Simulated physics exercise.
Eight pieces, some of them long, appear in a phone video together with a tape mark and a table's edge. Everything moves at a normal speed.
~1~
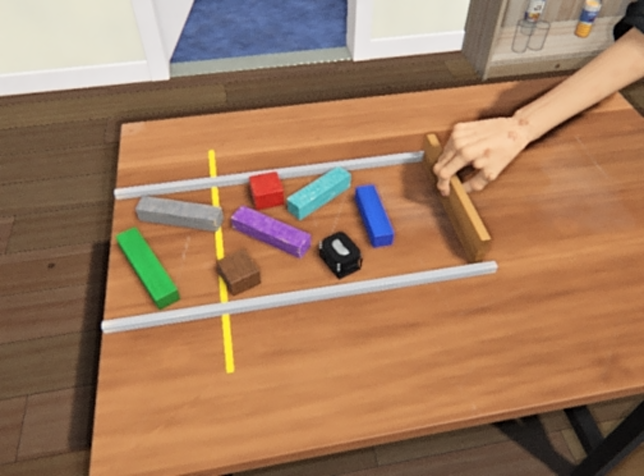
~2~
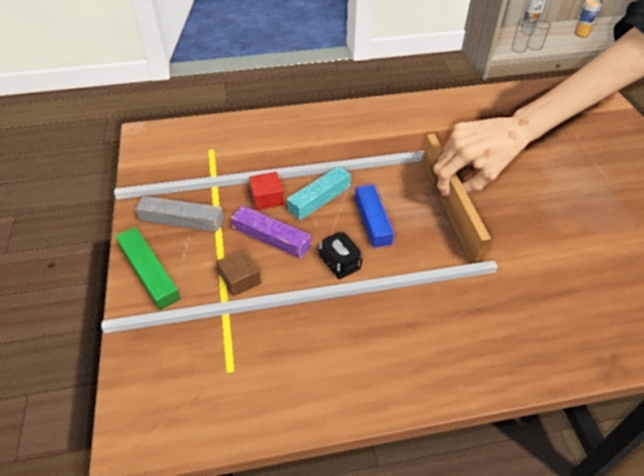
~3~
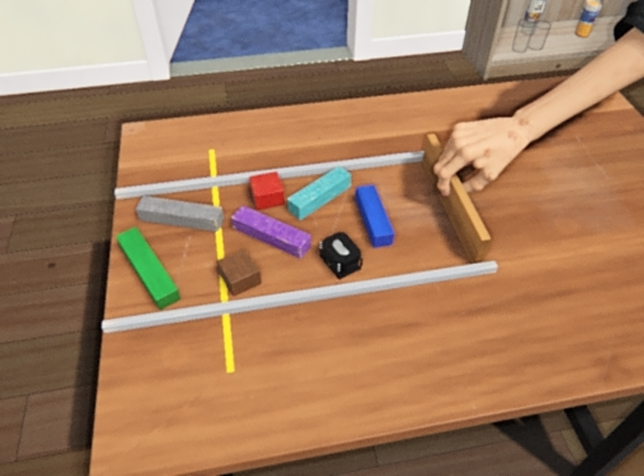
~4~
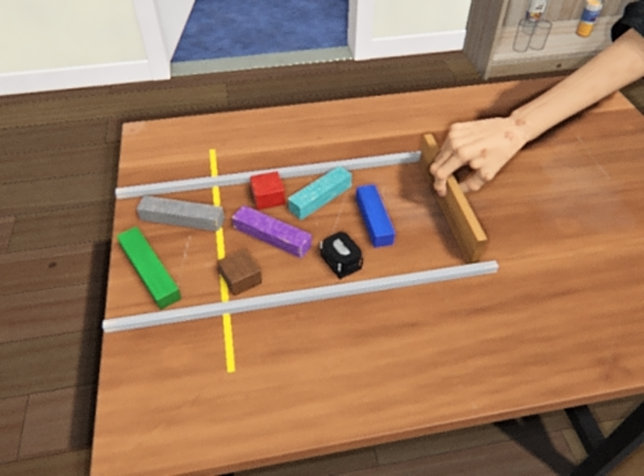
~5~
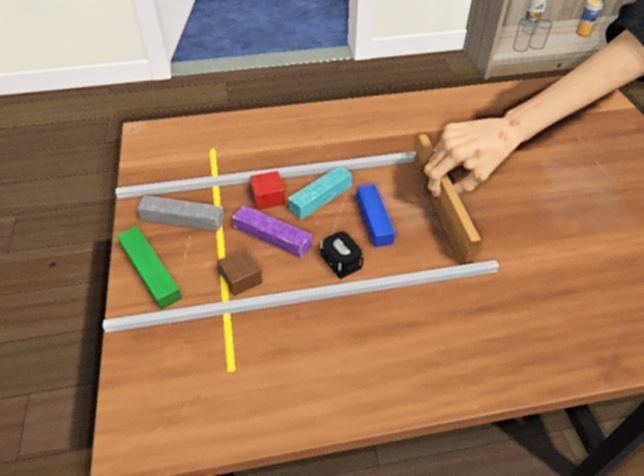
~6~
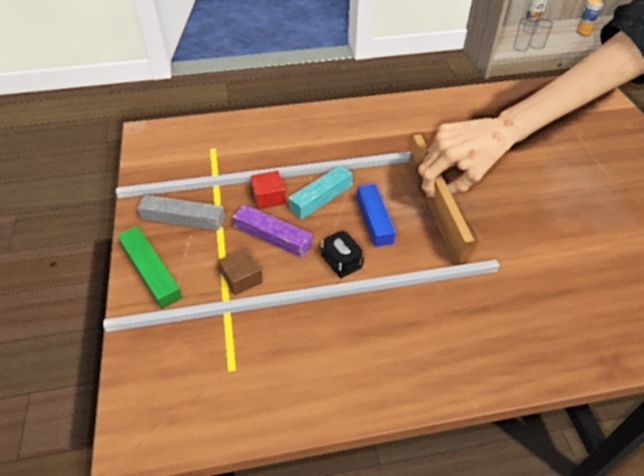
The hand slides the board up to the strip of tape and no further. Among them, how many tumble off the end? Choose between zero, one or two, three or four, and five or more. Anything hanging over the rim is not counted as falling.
The count is zero.
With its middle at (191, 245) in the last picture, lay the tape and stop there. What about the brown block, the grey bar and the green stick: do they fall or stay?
Starting with the brown block, it keeps its place, then the grey bar ends up falling, then the green stick ends up falling.
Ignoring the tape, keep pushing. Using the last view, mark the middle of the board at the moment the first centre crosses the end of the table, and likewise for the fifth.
Roughly (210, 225) and then roughly (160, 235).
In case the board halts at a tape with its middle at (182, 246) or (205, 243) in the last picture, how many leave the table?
2 and 1 down on the floor.
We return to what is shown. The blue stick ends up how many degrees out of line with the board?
It is near 0° out of line.
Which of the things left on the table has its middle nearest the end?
It's the grey bar that is foremost.
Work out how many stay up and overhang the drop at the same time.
Result: 1.
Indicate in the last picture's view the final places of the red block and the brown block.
In the last picture the red block sits at (171, 198) while the brown block sits at (158, 285).
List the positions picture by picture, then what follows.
The first frame shows green stick (147, 267); grey bar (180, 214); brown block (239, 272); board (452, 196); tape (219, 242).
The second frame shows grey bar (180, 214); board (452, 196).
The third frame shows brown block (239, 272); purple bar (271, 232).
The fourth frame shows green stick (148, 266); turquoise bar (321, 192).
The fifth frame shows grey bar (181, 213); red block (268, 190).
The sixth frame shows green stick (149, 266); grey bar (182, 213); brown block (240, 271); board (438, 197); tape (221, 240).
A little later, none off yet; green stick at rest near (149, 266); grey bar at rest near (182, 213); brown block at rest near (240, 271).
Next, none off yet; green stick at rest near (149, 266); grey bar at rest near (179, 212); brown block at rest near (240, 271).
Later still, none off yet; green stick at rest near (147, 266); grey bar shifted a little near (134, 209); brown block shifted about its own width near (191, 278).
When it is over, the number that fall off is zero.
